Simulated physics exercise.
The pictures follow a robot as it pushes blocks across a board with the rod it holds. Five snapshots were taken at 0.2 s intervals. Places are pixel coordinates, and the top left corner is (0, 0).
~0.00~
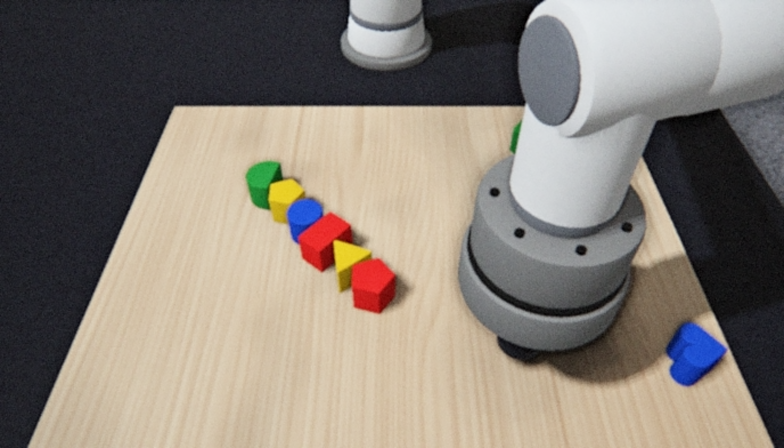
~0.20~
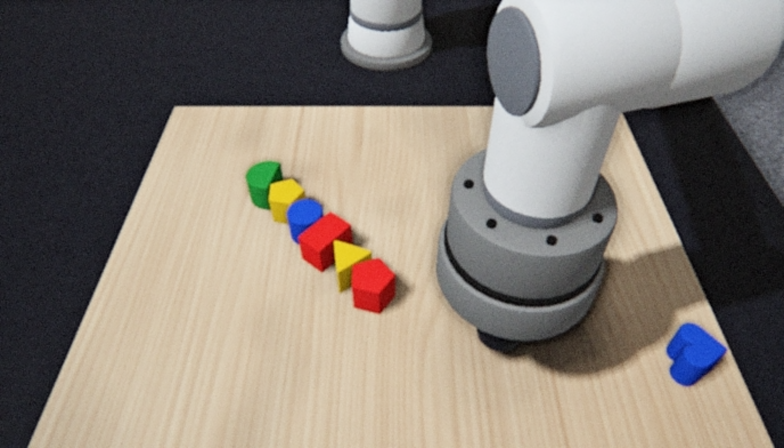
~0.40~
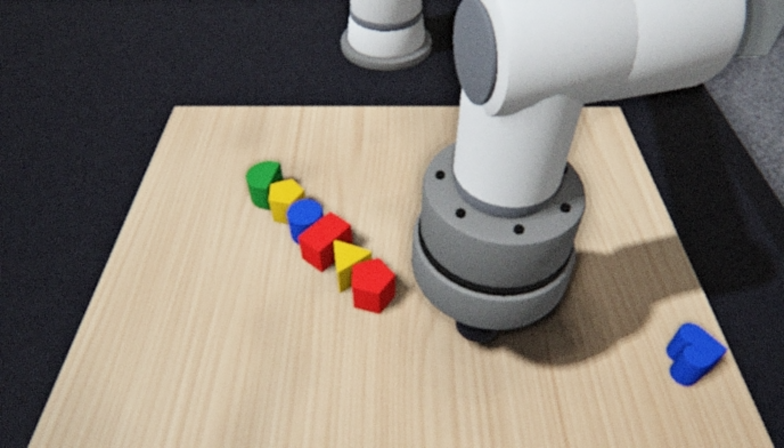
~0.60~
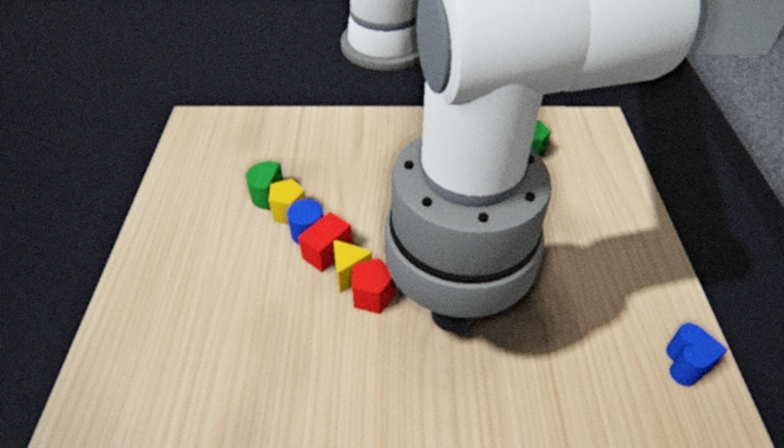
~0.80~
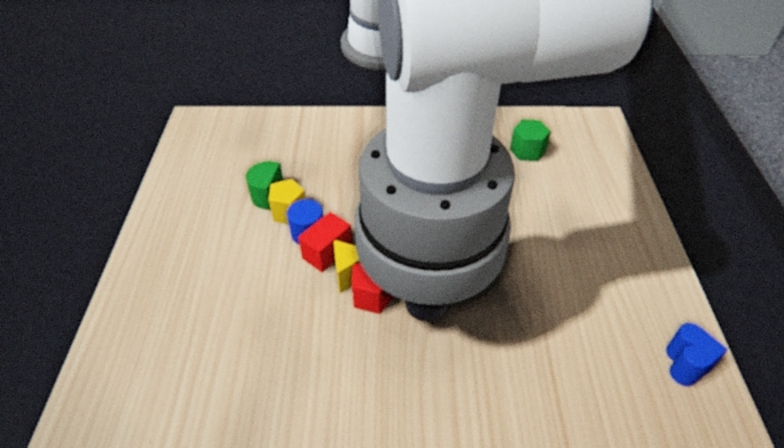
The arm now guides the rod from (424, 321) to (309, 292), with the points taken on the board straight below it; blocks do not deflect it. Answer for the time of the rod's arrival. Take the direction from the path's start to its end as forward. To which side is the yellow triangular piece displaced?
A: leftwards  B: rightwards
B: Rightwards.
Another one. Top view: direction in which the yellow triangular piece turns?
My prediction: CW.
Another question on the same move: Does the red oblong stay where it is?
Going by the path, no.
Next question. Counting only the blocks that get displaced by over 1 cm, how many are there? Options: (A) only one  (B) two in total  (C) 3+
The answer is C.
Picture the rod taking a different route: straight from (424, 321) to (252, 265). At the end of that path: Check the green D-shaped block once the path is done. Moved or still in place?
Once the path is done, it is somewhere new.
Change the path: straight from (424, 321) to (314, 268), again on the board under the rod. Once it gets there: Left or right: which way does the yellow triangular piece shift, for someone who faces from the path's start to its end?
Left-hand side.
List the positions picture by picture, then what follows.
Lower end of the rod (518, 342), tops of blocks, blue cylinder (305, 211), red oblong (325, 230), yellow triangular piece (348, 254), red pentagon (372, 274), in the first picture.
Rod (498, 334), blocks as before, in the second picture.
Rod (476, 326), blocks as before, in the third picture.
Rod (452, 316), blocks as before, in the fourth picture.
Rod (426, 306), blue cylinder (305, 211), red oblong (325, 230), yellow triangular piece (348, 254), red pentagon partly hidden, in the fifth picture.
What follows on the original path. One third of the way, rod (384, 295); blue cylinder (300, 206); red oblong (320, 223), turned 20° clockwise; yellow triangular piece (333, 250), turned 15° clockwise; red pentagon (352, 270).
Two thirds of the way, rod (345, 285); blue cylinder (296, 187); red oblong (305, 210), turned 55° clockwise; yellow triangular piece (303, 237), turned 25° clockwise; red pentagon (316, 259).
At the end, rod (307, 276); blue cylinder (299, 180); red oblong (298, 205), turned 75° clockwise; yellow triangular piece (275, 226), turned 35° clockwise; red pentagon (281, 249), turned 15° clockwise.
